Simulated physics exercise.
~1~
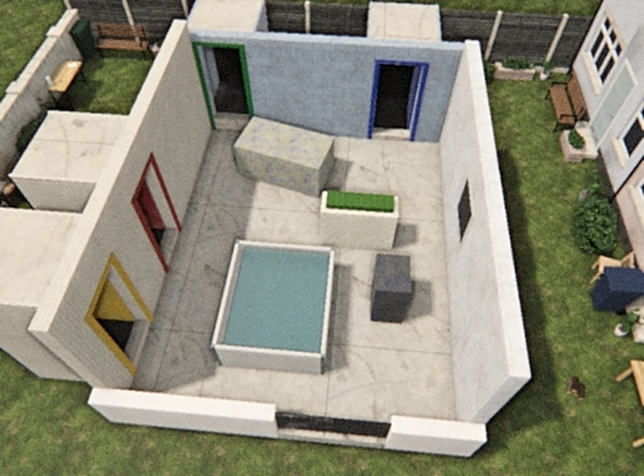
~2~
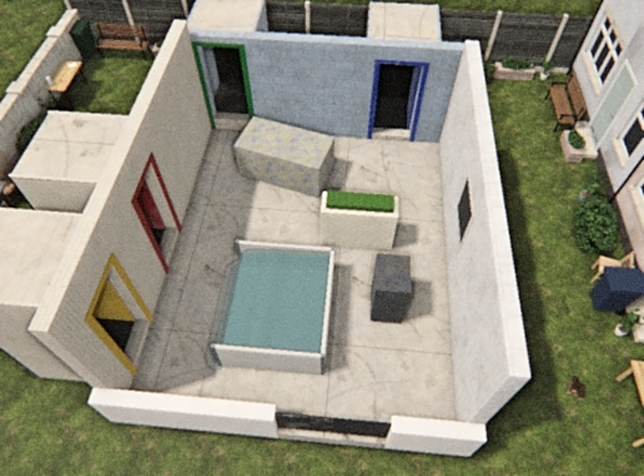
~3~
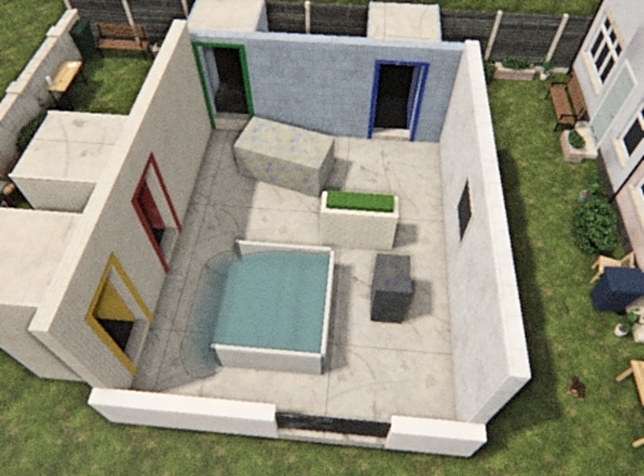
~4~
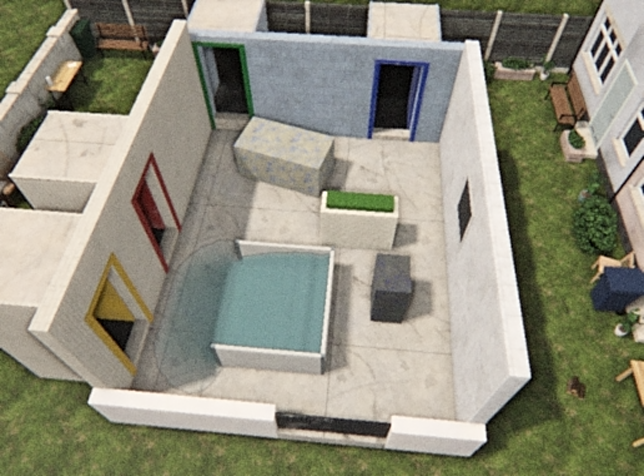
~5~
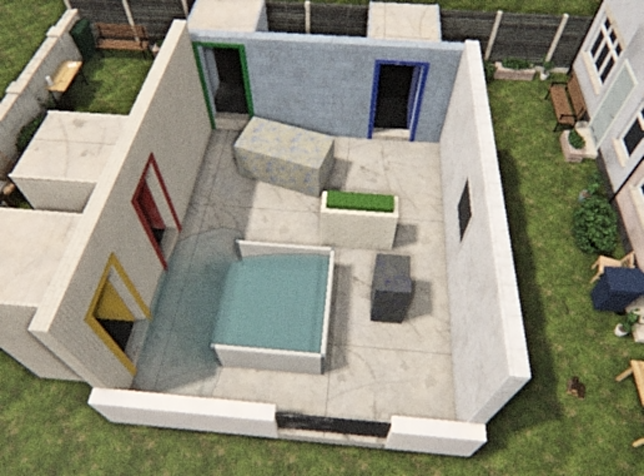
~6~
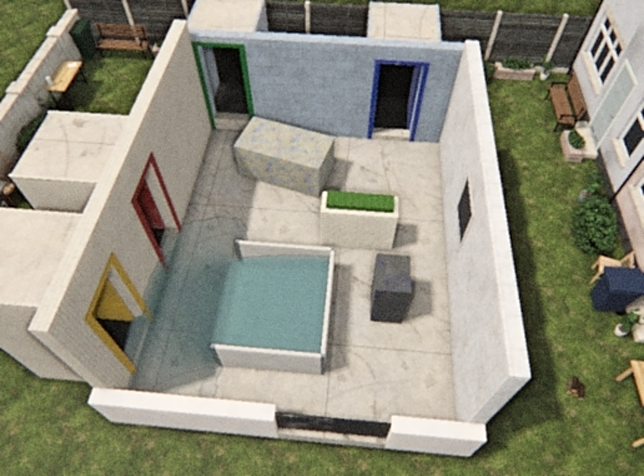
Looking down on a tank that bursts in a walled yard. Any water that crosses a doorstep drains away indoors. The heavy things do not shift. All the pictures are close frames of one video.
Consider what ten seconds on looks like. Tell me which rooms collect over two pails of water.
Result: The green door is going to stay inside the allowance. The red door is going to overshoot the allowance. The blue door is going to stay inside the allowance. The yellow door is going to overshoot the allowance.
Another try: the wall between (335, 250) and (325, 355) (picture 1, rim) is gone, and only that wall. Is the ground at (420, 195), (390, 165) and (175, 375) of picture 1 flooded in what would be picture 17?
Submerged, untouched, untouched.
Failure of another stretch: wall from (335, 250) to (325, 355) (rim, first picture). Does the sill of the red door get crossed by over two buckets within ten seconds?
Red remains below.
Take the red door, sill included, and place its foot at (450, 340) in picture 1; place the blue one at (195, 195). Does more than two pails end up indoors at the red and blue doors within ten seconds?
Short version: The red one stays within the limit and the blue one stays within the limit.
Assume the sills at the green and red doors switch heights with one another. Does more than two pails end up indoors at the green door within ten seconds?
The green door surpasses the threshold, I think.
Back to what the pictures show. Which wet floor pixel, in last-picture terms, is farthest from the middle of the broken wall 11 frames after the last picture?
My guess would be about (212, 132).
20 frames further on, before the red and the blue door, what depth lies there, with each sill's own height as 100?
Roughly 80 and 0 %.
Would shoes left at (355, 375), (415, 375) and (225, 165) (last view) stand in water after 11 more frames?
In turn: Dry, clear, covered.
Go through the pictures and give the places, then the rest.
The first picture shows the open tank at (277, 297) is whole and still.
In the second picture, the front is at a hidden place, out from the gap at (233, 306).
In the third picture, the front is at (194, 371), out from the gap at (233, 306).
In the fourth picture, the front is at (175, 380), out from the gap at (233, 307).
In the fifth picture, the front is at (136, 373), out from the gap at (233, 307).
In the sixth picture, the front is at a hidden place, out from the gap at (233, 307).
A moment on, water covers 20 % of the floor; the green door not reached, the red door over two buckets in, the blue door not reached, the yellow door far over two buckets in.
Next, water covers 30 % of the floor; the green door wet at the sill, nothing in, the red door far over two buckets in, the blue door not reached, the yellow door far over two buckets in.
Then, water covers 55 % of the floor; the green door wet at the sill, nothing in, the red door far over two buckets in, the blue door not reached, the yellow door far over two buckets in.
Later, water covers 90 % of the floor; the green door wet at the sill, nothing in, the red door far over two buckets in, the blue door wet at the sill, nothing in, the yellow door far over two buckets in.
In the end, water covers 95 % of the floor; the green door wet at the sill, nothing in, the red door far over two buckets in, the blue door wet at the sill, nothing in, the yellow door far over two buckets in.
